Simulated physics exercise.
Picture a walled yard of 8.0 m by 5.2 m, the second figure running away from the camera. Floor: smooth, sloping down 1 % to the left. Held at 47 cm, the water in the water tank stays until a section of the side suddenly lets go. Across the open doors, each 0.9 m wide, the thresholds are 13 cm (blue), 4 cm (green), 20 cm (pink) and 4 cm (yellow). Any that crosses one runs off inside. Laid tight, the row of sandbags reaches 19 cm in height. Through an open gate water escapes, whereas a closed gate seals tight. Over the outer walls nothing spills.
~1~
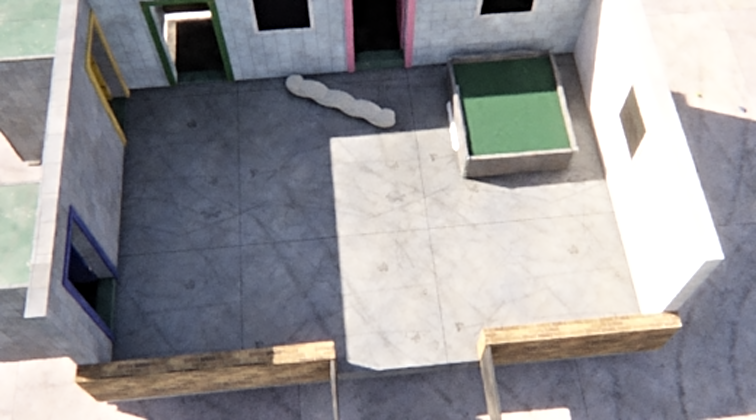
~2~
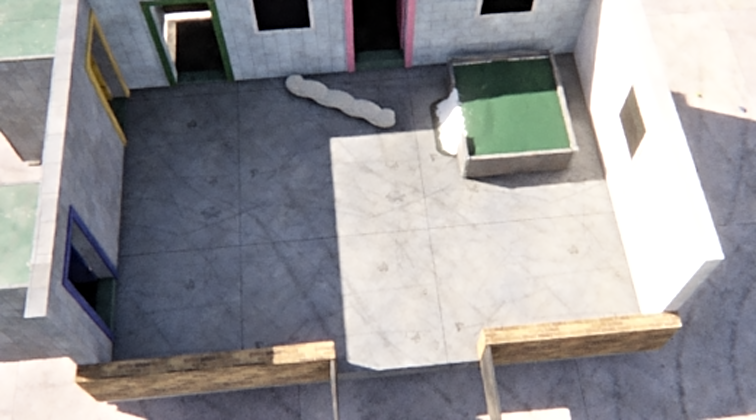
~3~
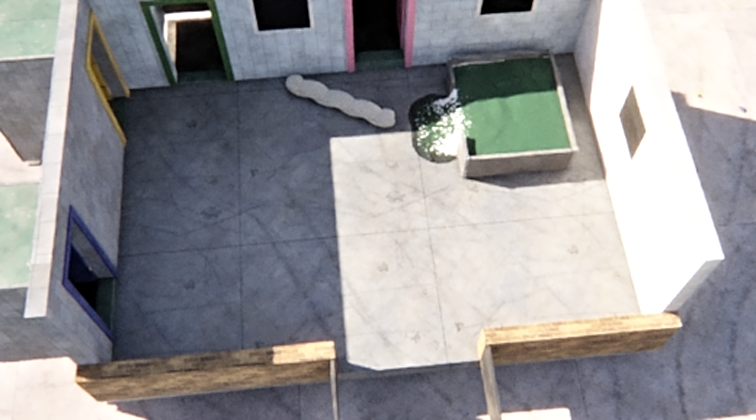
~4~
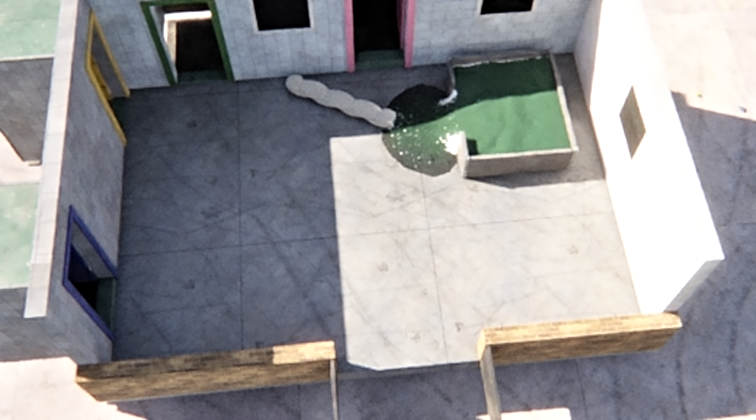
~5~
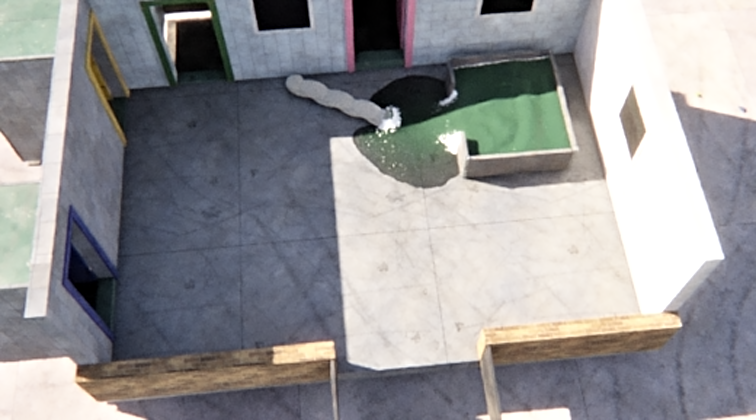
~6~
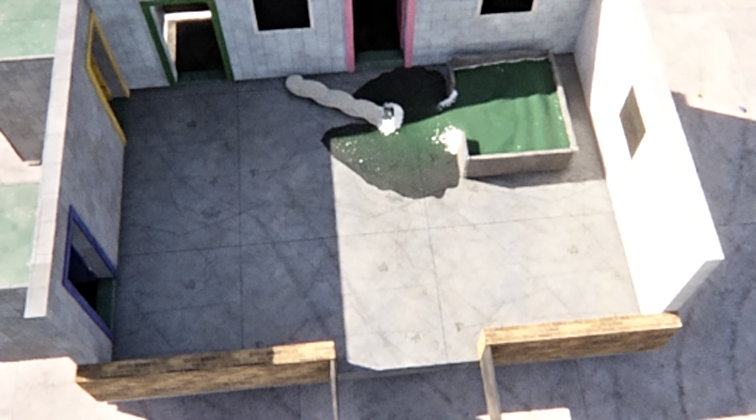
Walled yard with a green water tank, water bursting from its left side and spreading across the floor past a sandbag row.
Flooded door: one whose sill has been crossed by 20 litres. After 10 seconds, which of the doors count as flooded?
Blue door: Not flooded; green door: Not flooded; pink door: Not flooded; yellow door: Flooded.
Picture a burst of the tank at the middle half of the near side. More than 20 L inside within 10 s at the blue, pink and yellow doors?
In that case, blue door: Less than that, pink door: Less than that, yellow door: Less than that.
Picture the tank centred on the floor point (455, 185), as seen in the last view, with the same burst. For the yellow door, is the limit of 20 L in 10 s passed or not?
Lab note: Yellow door, limit broken.
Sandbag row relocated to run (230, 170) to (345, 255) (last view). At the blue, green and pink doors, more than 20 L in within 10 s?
Door by door: Blue limit kept, green limit exceeded, pink limit kept.
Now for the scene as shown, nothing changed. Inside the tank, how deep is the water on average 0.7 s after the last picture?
It averages close to 33 centimetres.
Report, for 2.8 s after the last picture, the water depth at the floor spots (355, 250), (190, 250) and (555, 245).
Listed order: 1 / 2 / 0 cm.
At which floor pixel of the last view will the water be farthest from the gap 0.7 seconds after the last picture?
(232, 168).
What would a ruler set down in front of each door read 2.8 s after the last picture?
Depths in cm: Blue 11, green 2, pink 14, yellow 10.
Then, 0.7 s after the last picture water covers 20 % of the floor and is deepest (25 cm) near (444, 132); blue door not reached, green door not reached, pink door 12 cm at the sill, 0 L in, yellow door not reached.
Then, 1.5 s after the last picture water covers 35 % of the floor and is deepest (32 cm) near (312, 75); blue door not reached, green door 2 cm at the sill, 0 L in, pink door 14 cm at the sill, 0 L in, yellow door not reached.
Then, 2.8 s after the last picture water covers 60 % of the floor and is deepest (22 cm) near (313, 83); blue door 11 cm at the sill, 0 L in, green door 2 cm at the sill, 0 L in, pink door 14 cm at the sill, 1 L in, yellow door 10 cm at the sill, 3 L in.
Then, 5.3 s after the last picture water covers 60 % of the floor and is deepest (14 cm) near (313, 83); blue door 9 cm at the sill, 0 L in, green door 2 cm at the sill, 0 L in, pink door 12 cm at the sill, 1 L in, yellow door 7 cm at the sill, 43 L in.
Then, 9.3 s after the last picture water covers 70 % of the floor and is deepest (8 cm) near (324, 90); blue door 7 cm at the sill, 0 L in, green door 5 cm at the sill, 2 L in, pink door 7 cm at the sill, 1 L in, yellow door 6 cm at the sill, 61 L in.
